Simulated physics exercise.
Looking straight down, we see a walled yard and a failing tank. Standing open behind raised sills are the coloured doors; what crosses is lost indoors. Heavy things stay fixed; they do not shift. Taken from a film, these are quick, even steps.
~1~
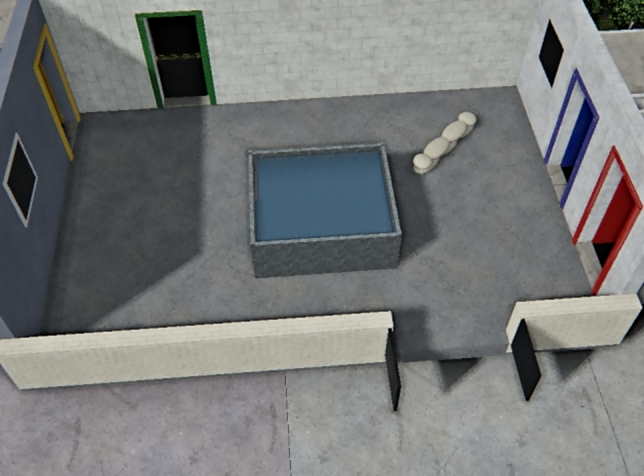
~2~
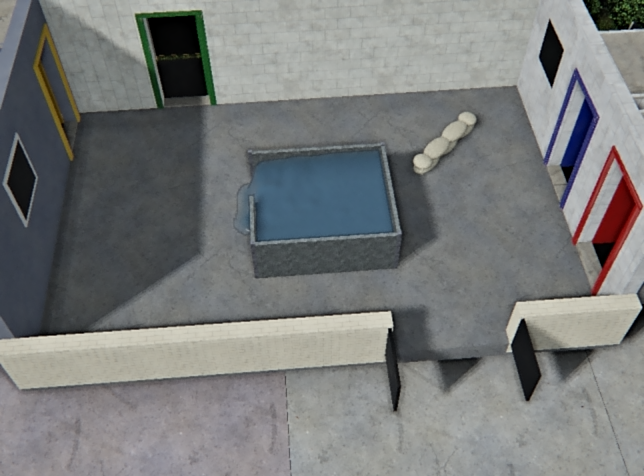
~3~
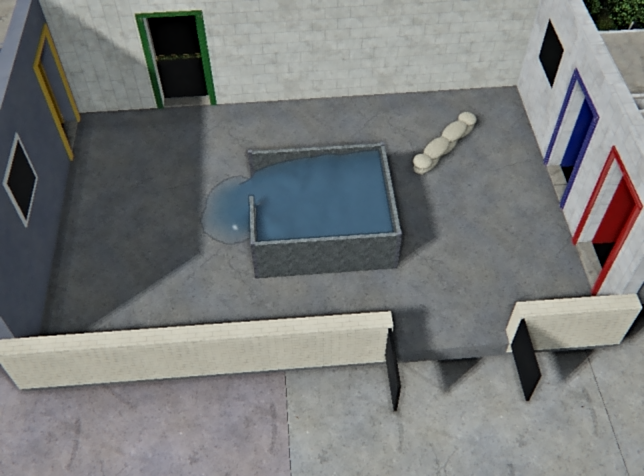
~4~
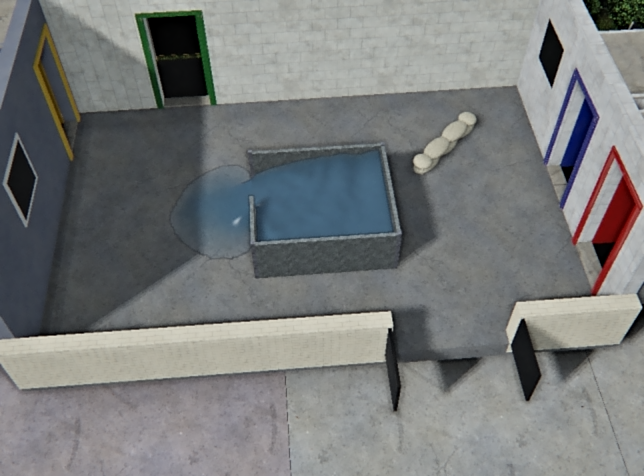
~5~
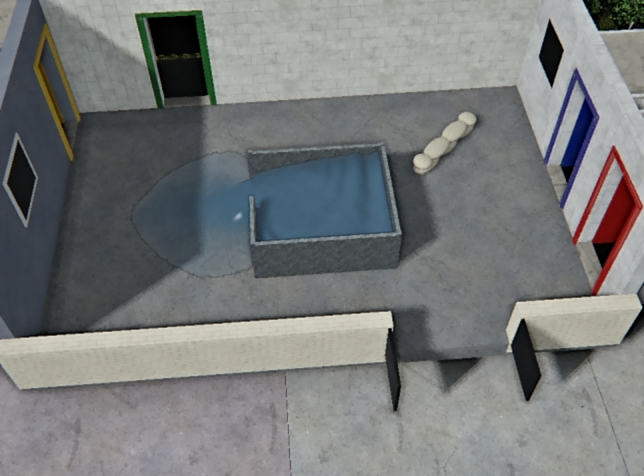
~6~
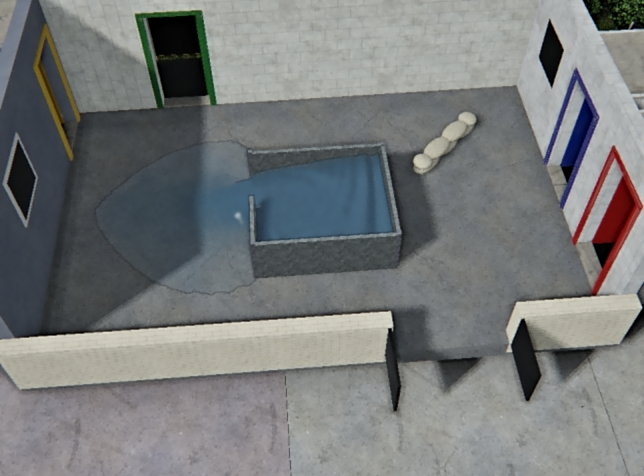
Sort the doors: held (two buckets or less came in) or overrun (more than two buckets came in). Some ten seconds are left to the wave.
Sorted: Yellow door overrun, red door held, green door overrun, blue door held.
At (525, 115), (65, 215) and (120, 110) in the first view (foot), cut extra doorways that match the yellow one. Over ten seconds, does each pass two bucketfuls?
As listed: Lets less in, lets more in, is over.
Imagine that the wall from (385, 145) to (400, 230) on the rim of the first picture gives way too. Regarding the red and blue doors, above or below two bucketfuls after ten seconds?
First red is flooded, then blue is flooded.
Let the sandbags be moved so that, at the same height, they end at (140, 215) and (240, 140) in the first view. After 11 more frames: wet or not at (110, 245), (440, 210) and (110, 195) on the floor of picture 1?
Going in the order you gave, that's waterlogged, then left unsoaked, then waterlogged.
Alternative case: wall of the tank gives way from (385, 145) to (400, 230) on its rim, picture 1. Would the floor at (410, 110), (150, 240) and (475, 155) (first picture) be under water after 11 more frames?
In turn: Inundated, then untouched, then inundated.
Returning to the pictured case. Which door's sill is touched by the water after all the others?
Result: The blue-painted one.
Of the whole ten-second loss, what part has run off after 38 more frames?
Roughly 65 percent.
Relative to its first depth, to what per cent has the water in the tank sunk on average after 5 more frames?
Near 70 in a hundred.
A moment on, water covers 30 % of the floor; the yellow door wet at the sill, nothing in, the red door not reached, the green door not reached, the blue door not reached.
Next, water covers 35 % of the floor; the yellow door over two buckets in, the red door not reached, the green door under two buckets in, the blue door not reached.
Then, water covers 35 % of the floor; the yellow door far over two buckets in, the red door not reached, the green door over two buckets in, the blue door not reached.
Later, water covers 60 % of the floor; the yellow door far over two buckets in, the red door not reached, the green door over two buckets in, the blue door not reached.
In the end, water covers 85 % of the floor; the yellow door far over two buckets in, the red door wet at the sill, nothing in, the green door far over two buckets in, the blue door wet at the sill, nothing in.
